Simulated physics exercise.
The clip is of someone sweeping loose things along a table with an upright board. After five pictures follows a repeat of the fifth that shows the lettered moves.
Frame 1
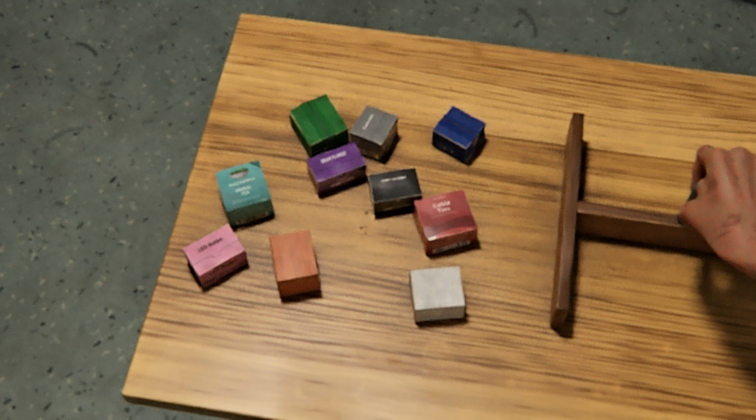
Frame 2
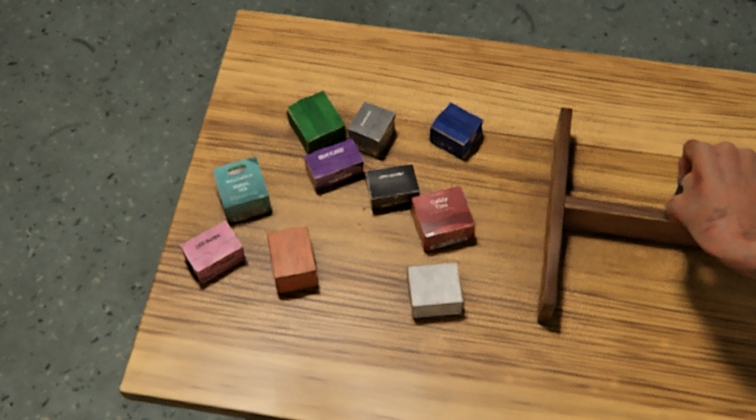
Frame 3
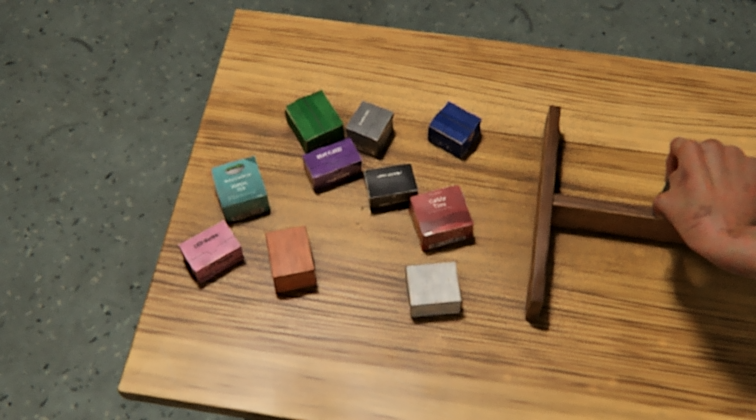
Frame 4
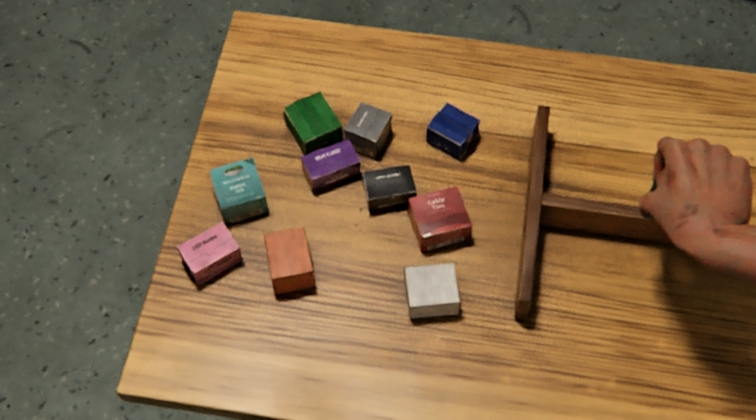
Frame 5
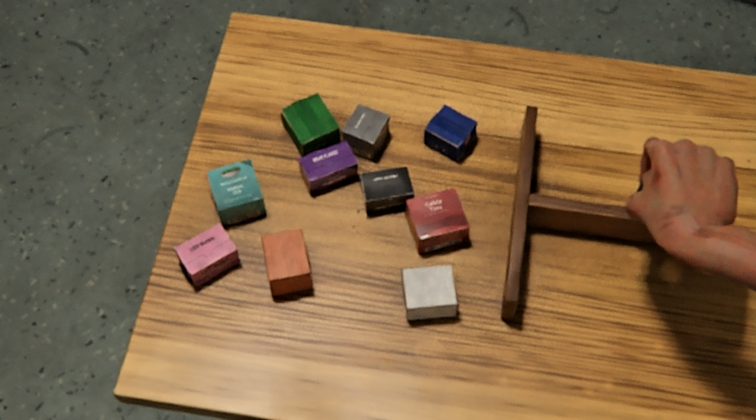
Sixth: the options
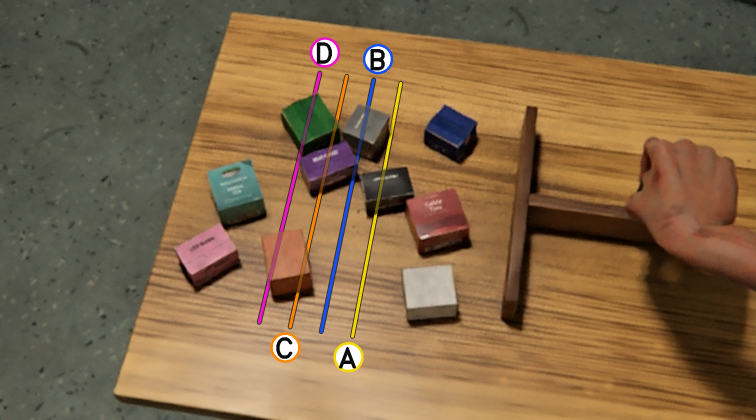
A hand slides an upright wooden board a little left across a table toward small coloured boxes.
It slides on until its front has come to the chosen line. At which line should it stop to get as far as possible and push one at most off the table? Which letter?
D is the last line within the limit.
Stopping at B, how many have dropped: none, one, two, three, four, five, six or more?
By then, none.
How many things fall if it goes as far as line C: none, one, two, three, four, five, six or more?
The count is none.
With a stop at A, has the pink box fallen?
No.
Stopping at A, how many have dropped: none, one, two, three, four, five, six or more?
In all, none.
On the copy, A at (378, 200); B at (349, 196); C at (321, 192); D at (292, 188).
On D. First, board (439, 186); white block (393, 284); blue box (421, 137).
Then, board (356, 175); green box (267, 115); orange block (264, 258).
Finally, board (294, 166); pink box (156, 252); green box (211, 105); none fallen.
By contrast, A is within the limit but short; B is within the limit but short; C is within the limit but short.
